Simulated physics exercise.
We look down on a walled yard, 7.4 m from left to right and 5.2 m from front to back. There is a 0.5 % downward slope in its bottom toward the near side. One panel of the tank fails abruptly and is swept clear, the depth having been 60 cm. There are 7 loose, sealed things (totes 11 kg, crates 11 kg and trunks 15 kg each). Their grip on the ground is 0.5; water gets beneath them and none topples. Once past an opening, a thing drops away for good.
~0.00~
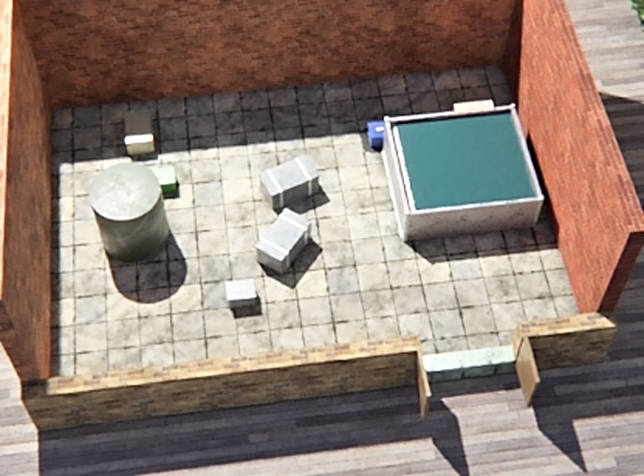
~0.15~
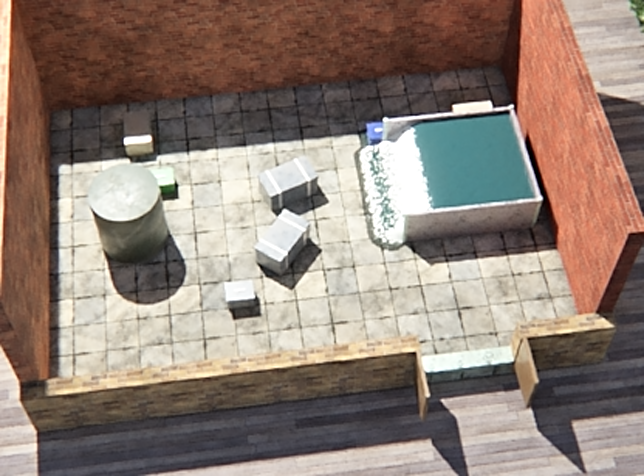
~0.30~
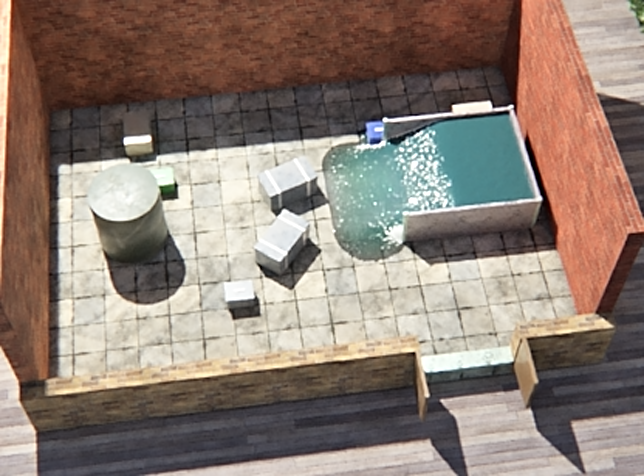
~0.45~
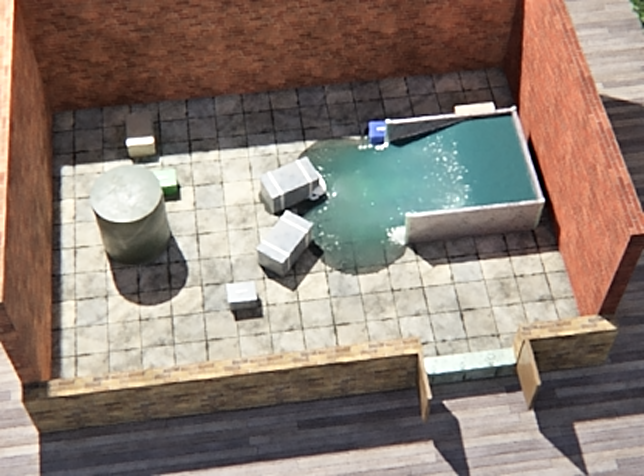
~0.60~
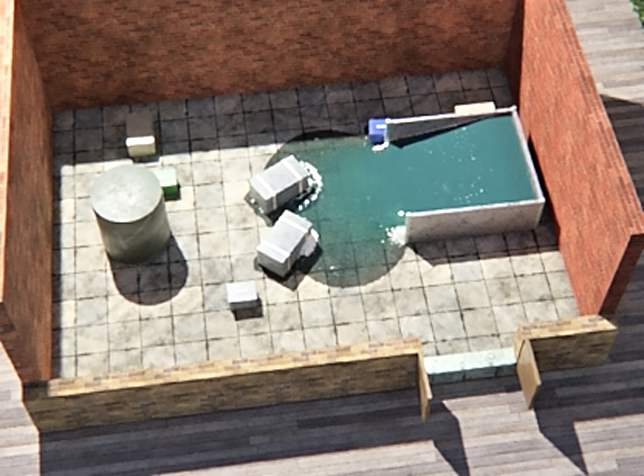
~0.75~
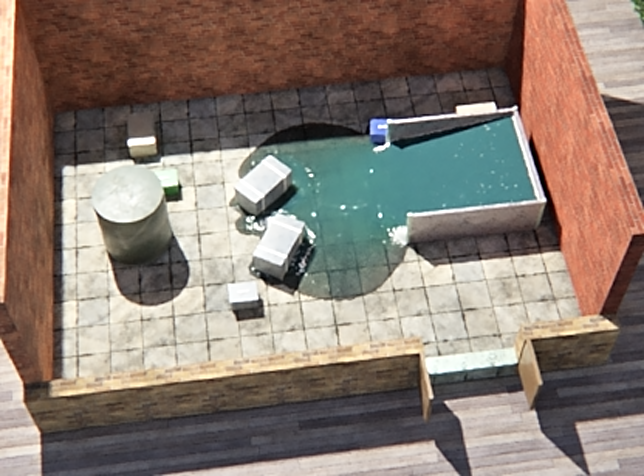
In a walled yard, water bursts from a tank's left side, spreads, and pushes two crates.
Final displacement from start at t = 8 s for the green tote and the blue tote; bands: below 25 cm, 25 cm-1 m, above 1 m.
Result - green tote: Above 1 m; blue tote: Below 25 cm.
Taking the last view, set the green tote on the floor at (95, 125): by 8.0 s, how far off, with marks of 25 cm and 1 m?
What happens is that it drifts a modest way.
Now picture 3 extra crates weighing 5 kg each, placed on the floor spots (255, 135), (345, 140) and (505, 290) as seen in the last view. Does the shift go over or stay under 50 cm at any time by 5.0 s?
The first one ends up beyond that, the second beyond that, the third inside that.
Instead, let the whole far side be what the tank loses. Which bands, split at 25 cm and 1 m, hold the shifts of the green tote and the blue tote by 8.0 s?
Outcome - green tote: Long-distance displacement, blue tote: Long-distance displacement.
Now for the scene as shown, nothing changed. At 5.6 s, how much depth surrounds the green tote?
Depth approx. 19 cm.
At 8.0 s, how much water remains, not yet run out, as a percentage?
Somewhere near 100 percent, give or take.
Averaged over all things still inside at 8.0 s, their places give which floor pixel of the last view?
(240, 206).
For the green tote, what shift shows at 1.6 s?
Roughly 30 cm.
After 1.6 s the green tote is near (142, 175), 0.3 m from its start, aground; the blue tote is near (383, 127), 0.1 m from its start, aground; 0 of 7 are out; 0 afloat.
After 3.6 s the green tote is near (75, 162), 1.4 m from its start, afloat; the blue tote is near (383, 127), 0.1 m from its start, aground; 0 of 7 are out; 5 afloat.
After 5.6 s the green tote is near (72, 210), 1.4 m from its start, afloat; the blue tote is near (383, 127), 0.1 m from its start, aground; 0 of 7 are out; 5 afloat.
After 8.0 s the green tote is near (75, 218), 1.4 m from its start, aground; the blue tote is near (383, 127), 0.1 m from its start, aground; 0 of 7 are out; 3 afloat.
